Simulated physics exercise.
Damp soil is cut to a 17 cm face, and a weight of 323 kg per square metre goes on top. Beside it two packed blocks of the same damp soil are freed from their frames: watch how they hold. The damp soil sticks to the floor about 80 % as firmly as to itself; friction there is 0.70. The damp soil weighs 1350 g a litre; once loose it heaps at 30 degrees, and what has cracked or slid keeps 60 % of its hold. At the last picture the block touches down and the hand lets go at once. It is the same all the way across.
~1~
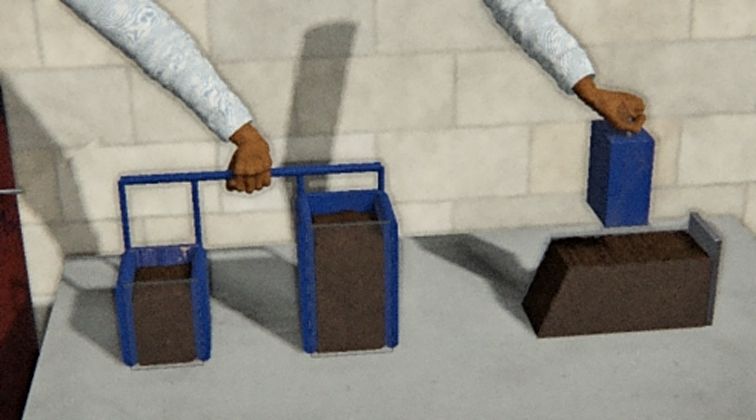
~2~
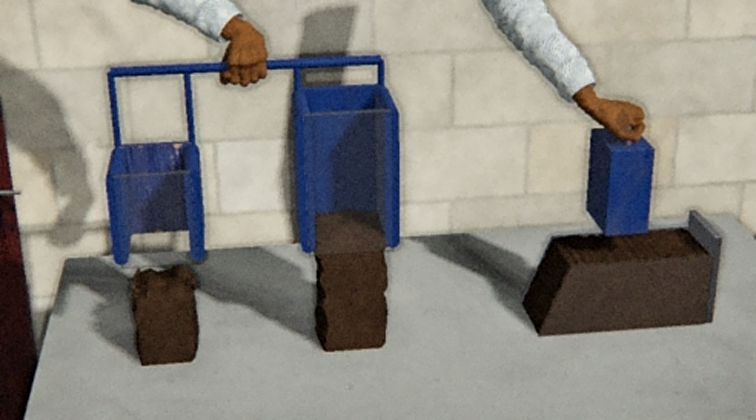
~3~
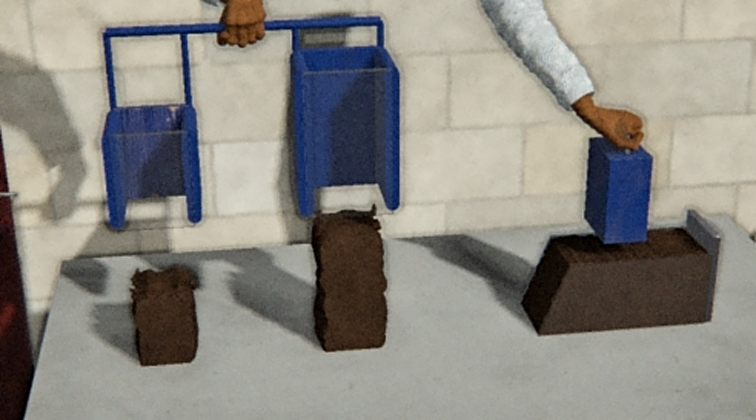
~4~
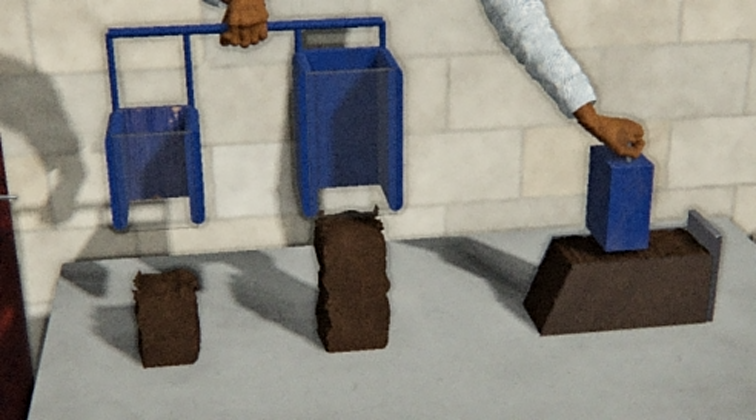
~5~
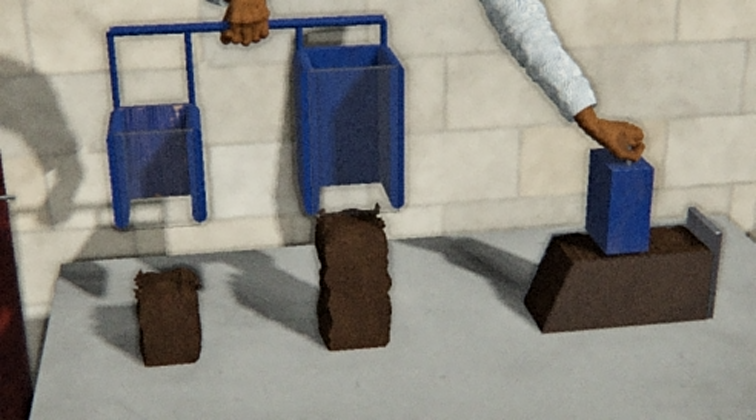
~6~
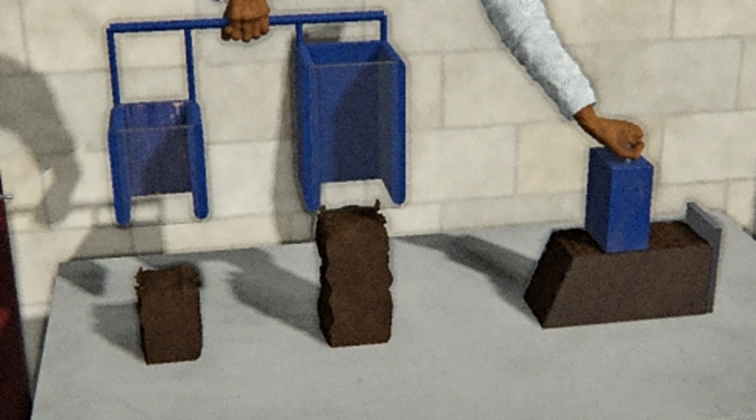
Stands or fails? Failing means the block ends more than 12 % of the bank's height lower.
Under that load the edge bears.
Another 0.15 s on from the sixth picture, the block is down by 3 % of the bank's height and stands upright.
Another 0.32 s on from the sixth picture, the block is down by 3 % of the bank's height and stands upright.
Another 0.49 s on from the sixth picture, the block is down by 3 % of the bank's height and stands upright.
Another 0.66 s on from the sixth picture, the block is down by 3 % of the bank's height and stands upright.
Another 1.26 s on from the sixth picture, at the end, the block is down by 3 % of the bank's height and stands upright.
